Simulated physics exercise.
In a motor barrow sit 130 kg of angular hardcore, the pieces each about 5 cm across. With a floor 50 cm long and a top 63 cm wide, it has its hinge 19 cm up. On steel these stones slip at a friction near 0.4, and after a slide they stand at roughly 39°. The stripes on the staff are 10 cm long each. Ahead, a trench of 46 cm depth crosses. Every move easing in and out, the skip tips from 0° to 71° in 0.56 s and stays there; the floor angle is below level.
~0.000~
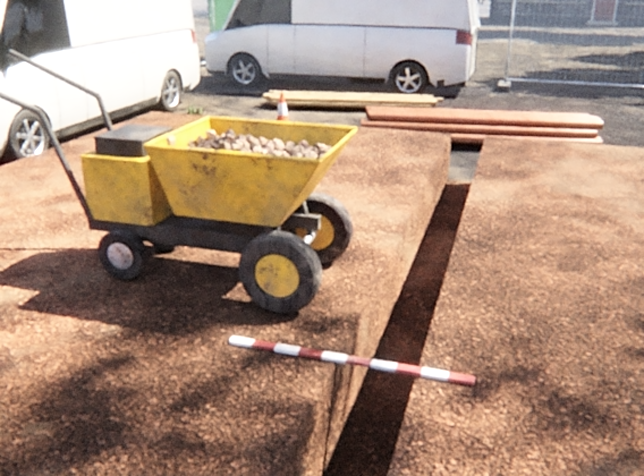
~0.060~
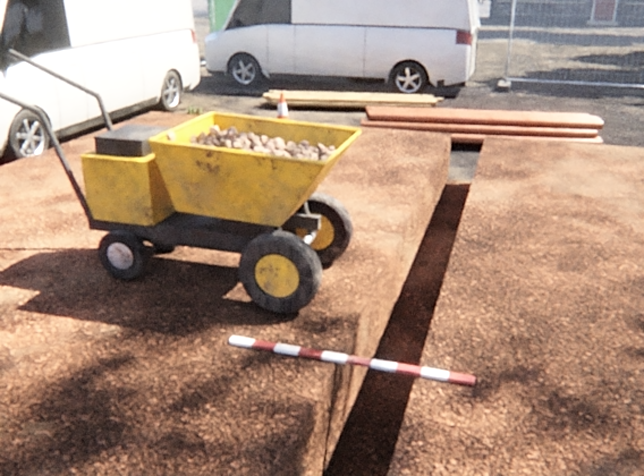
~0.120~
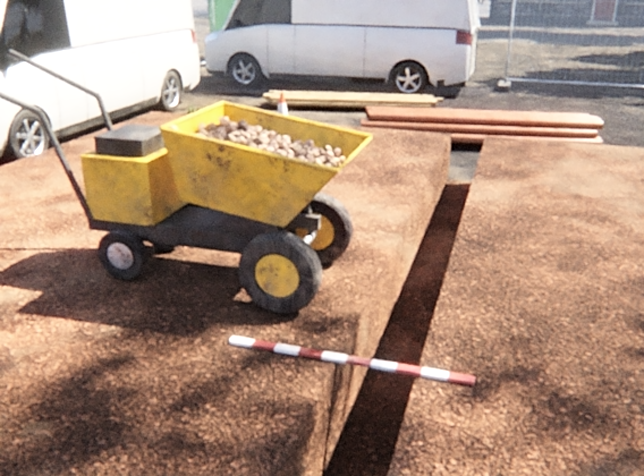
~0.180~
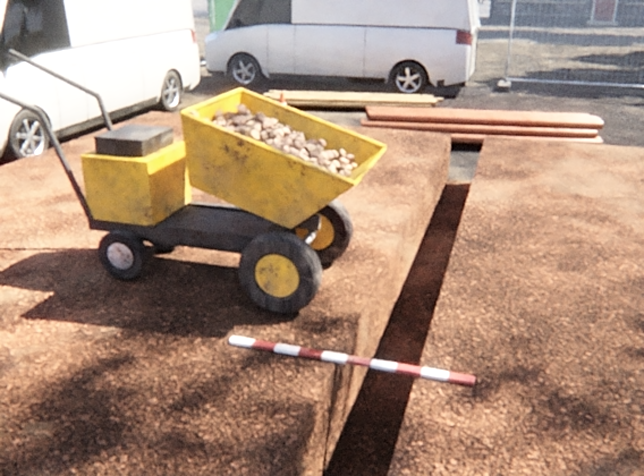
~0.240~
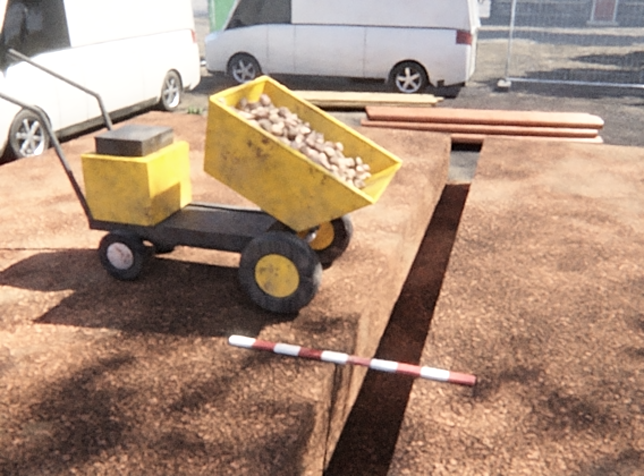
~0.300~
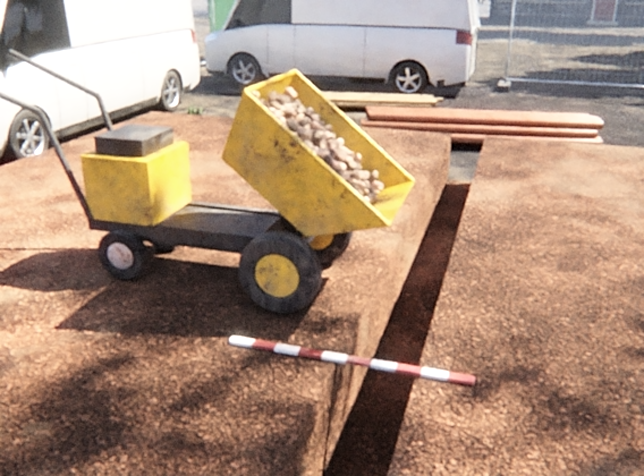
The video shows a yellow motor barrow loaded with stones standing beside a narrow trench, a red-and-white staff on the ground nearby, as its skip tilts steeply forward to the right while the wheeled base stays still.
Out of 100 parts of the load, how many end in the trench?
Some 23 out of 100.
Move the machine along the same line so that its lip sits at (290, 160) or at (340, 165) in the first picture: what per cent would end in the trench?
Roughly 45 in a hundred, then 10 in a hundred.
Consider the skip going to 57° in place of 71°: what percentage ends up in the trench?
I'd expect around 10 in a hundred.
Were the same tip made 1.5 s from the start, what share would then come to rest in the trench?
It would be near 40 percent.
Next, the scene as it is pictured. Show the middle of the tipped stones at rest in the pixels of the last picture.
The middle should be near (474, 308).
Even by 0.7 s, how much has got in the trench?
Some 0 per cent of the load by that point.
After 0.4 s the floor is at 60°; 100 % in the skip; the foremost stones are at (393, 236).
After 0.7 s the floor is at 71°; 80 % in the skip, 2 % in the trench, 18 % past the trench; the foremost stones are at (487, 317).
After 1.0 s the floor is at 71°; 33 % in the skip, 9 % in the trench, 58 % past the trench; the foremost stones are past the picture's edge.
After 3.0 s the floor is at 71°; 21 % in the skip, 23 % in the trench, 56 % past the trench; the foremost stones are past the picture's edge.
